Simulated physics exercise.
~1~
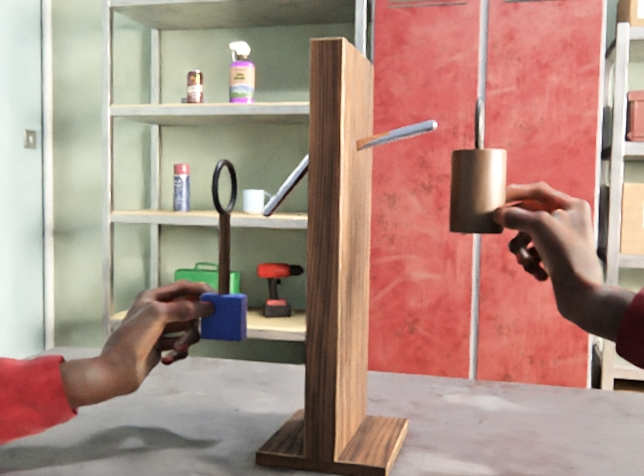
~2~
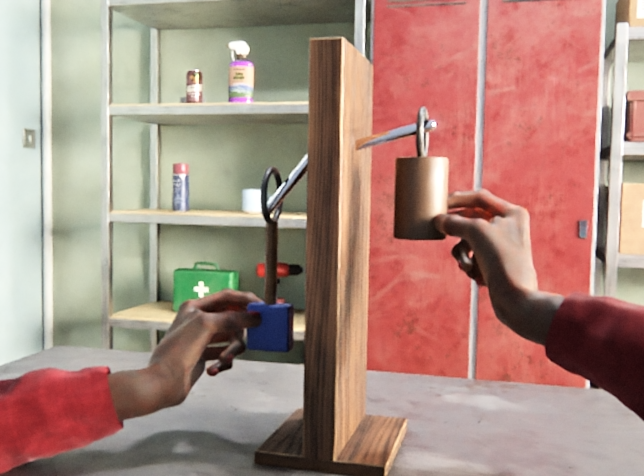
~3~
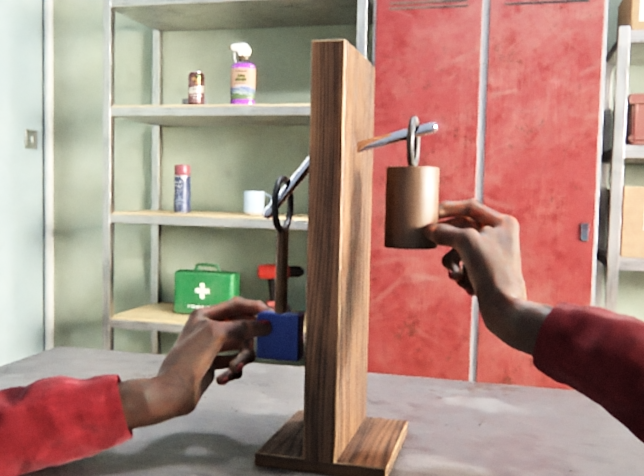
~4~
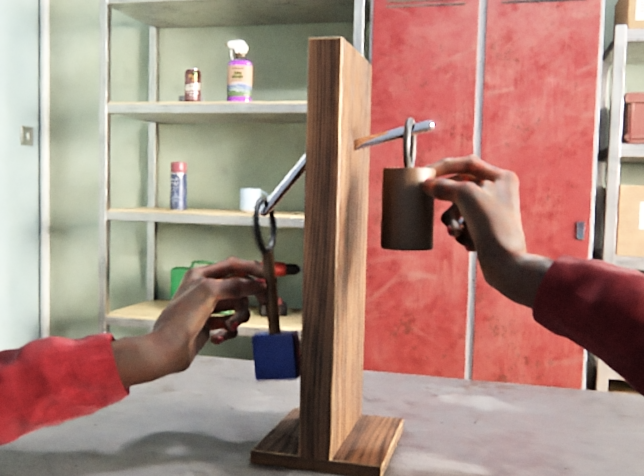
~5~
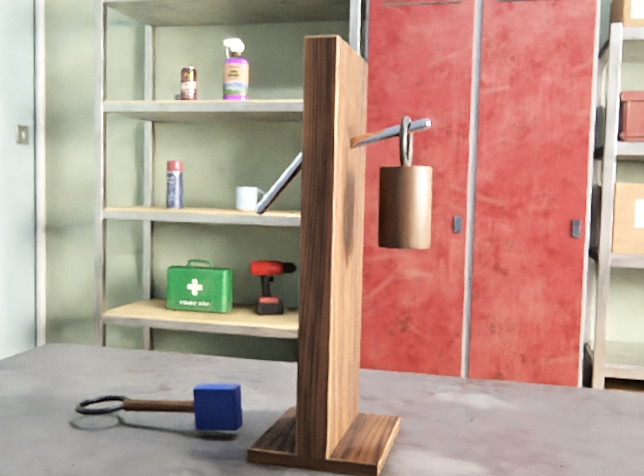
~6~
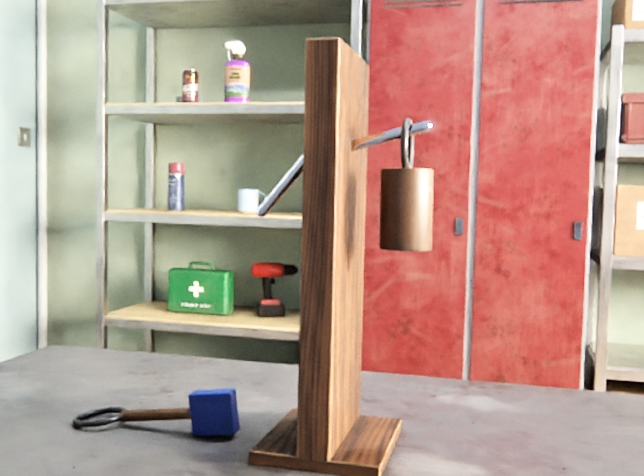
Two hands hooking a blue brush and a brown lantern onto a wooden stand's pegs, the brush dropping, the lantern staying hung.
